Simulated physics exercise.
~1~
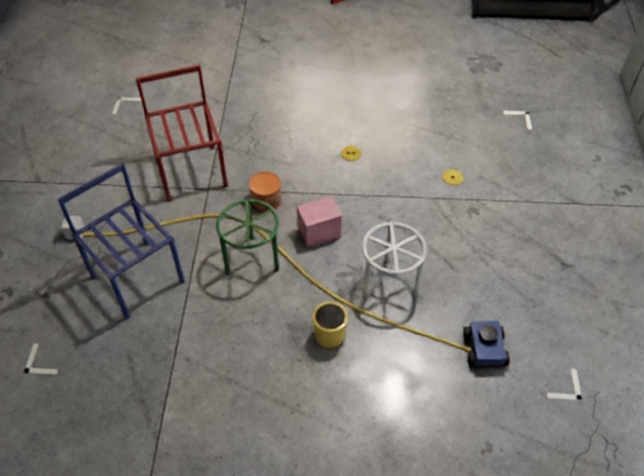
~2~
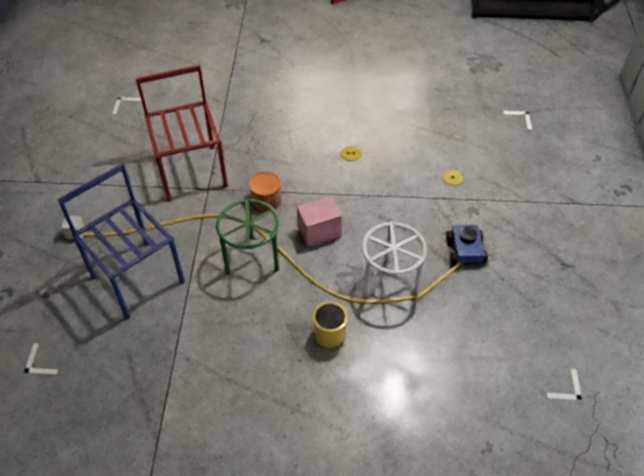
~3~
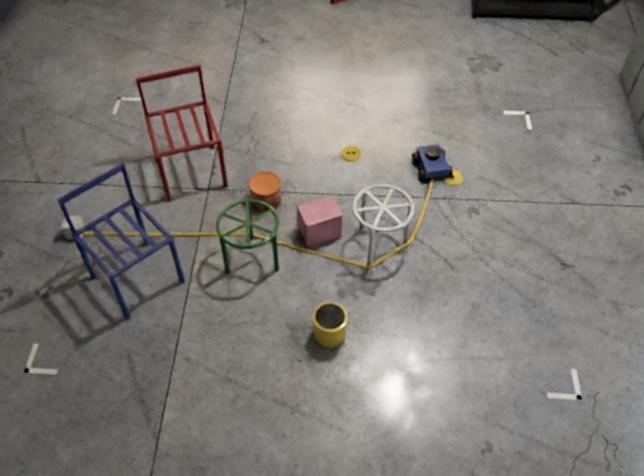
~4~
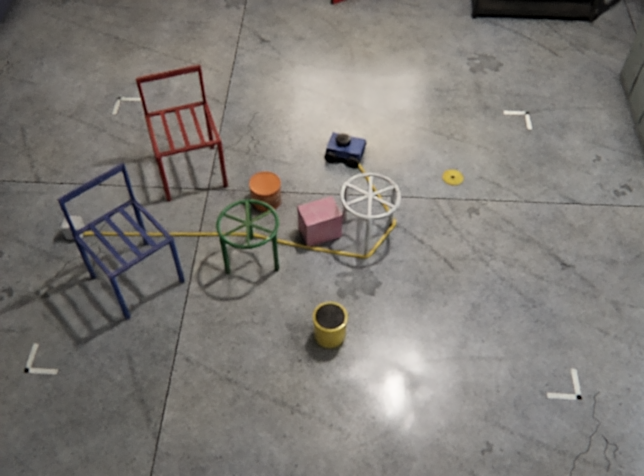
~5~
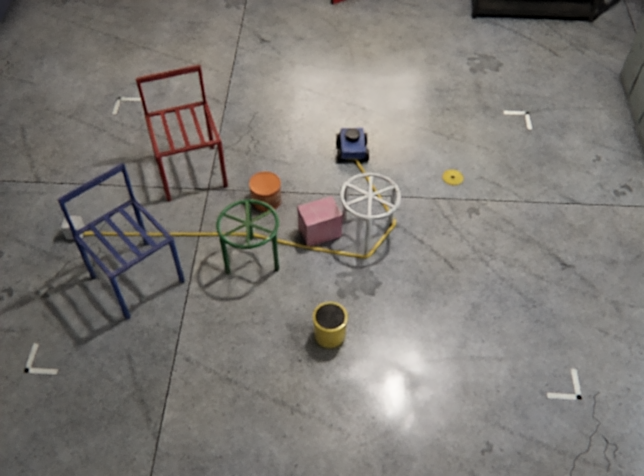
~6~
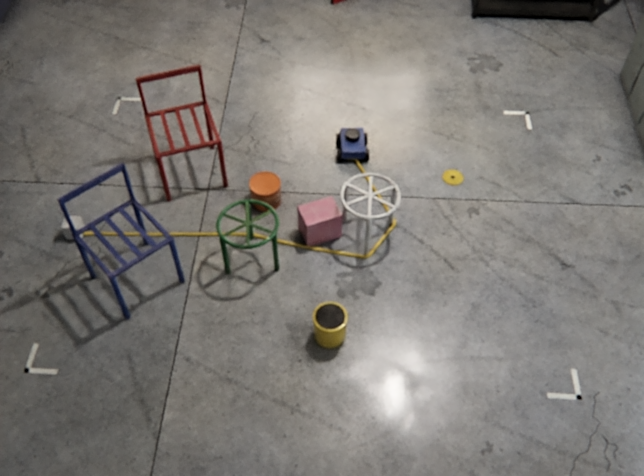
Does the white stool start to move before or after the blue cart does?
The white stool starts to move after the blue cart, which is already travelling up the floor while the stool is still in its starting place.
